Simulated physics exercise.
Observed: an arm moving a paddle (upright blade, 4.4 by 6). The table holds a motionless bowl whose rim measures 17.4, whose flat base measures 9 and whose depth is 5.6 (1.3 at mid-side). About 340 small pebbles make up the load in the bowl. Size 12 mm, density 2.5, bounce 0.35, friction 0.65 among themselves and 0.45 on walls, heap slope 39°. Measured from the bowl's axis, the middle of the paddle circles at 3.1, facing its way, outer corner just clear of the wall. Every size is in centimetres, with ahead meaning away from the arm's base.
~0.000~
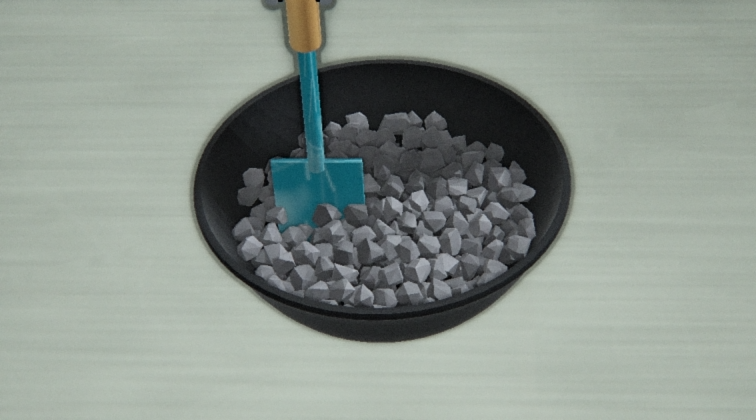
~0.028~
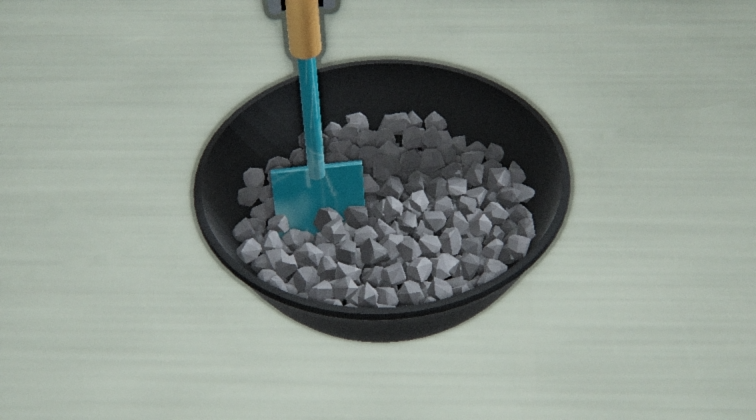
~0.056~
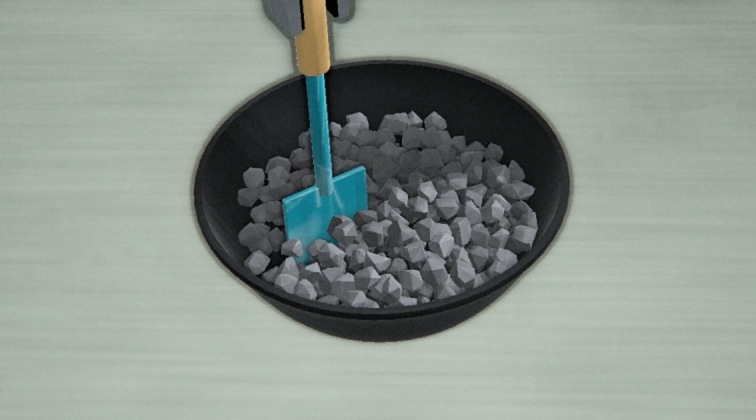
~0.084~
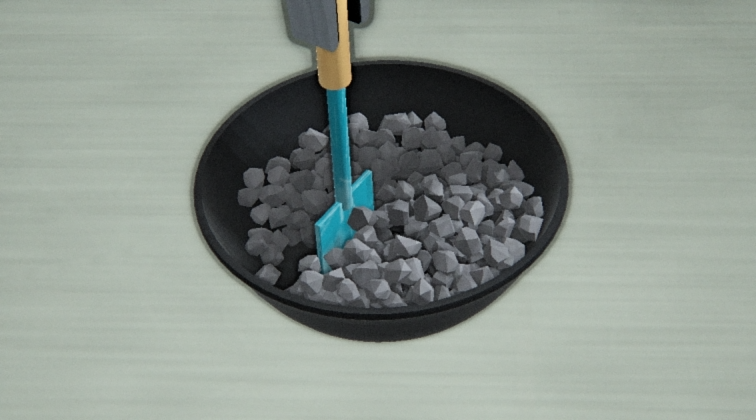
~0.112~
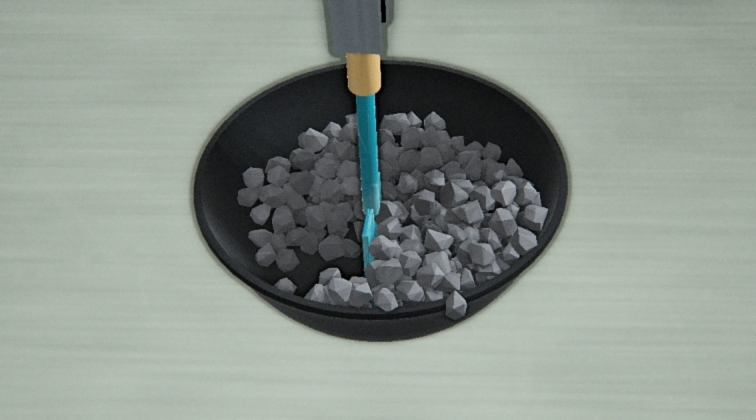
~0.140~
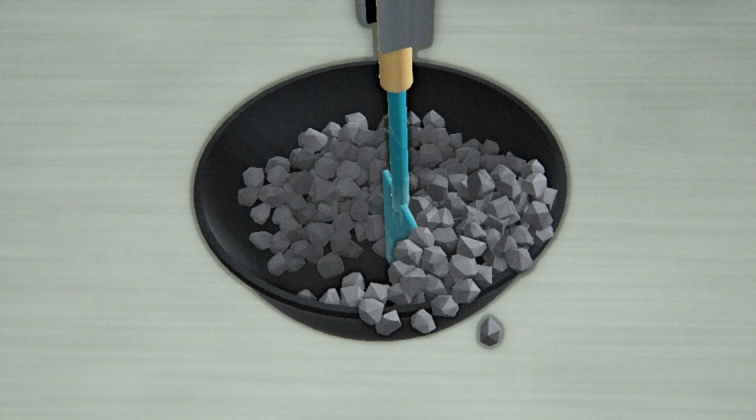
A blue paddle sweeping through grey pebbles in a black bowl, turning edge-on and pushing them rightward, several spilling over the rim.
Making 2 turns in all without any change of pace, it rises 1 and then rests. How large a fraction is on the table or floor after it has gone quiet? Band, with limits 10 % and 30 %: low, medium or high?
High.
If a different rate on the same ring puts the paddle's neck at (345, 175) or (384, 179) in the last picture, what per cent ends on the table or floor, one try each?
Around 25 and 40 per cent respectively.
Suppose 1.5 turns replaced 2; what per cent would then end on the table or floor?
40 %.
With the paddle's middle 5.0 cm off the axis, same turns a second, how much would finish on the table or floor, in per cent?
Around 55 in a hundred.
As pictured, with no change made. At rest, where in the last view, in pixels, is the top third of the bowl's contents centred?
Looks like roughly (332, 202) to me.
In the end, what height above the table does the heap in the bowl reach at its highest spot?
I'd guess close to 5.5 centimetres.
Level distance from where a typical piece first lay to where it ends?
Roughly 10 cm.
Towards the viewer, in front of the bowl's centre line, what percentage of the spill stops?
About 40 per cent.
By 0.39 s, 348° round, highest piece 10 above the table; 250 in the bowl, 63 on the table or floor, 25 in flight or on the tool.
By 0.64 s, 223° round, highest piece 8 above the table; 215 in the bowl, 113 on the table or floor, 10 in flight or on the tool.
By 0.97 s, 0° round, highest piece 5 above the table; 206 in the bowl, 132 on the table or floor.
By 1.67 s, 0° round, highest piece 5 above the table; 206 in the bowl, 132 on the table or floor.
Final count, 206 in the bowl, 132 on the table or floor. That is 39 % on the table or floor.
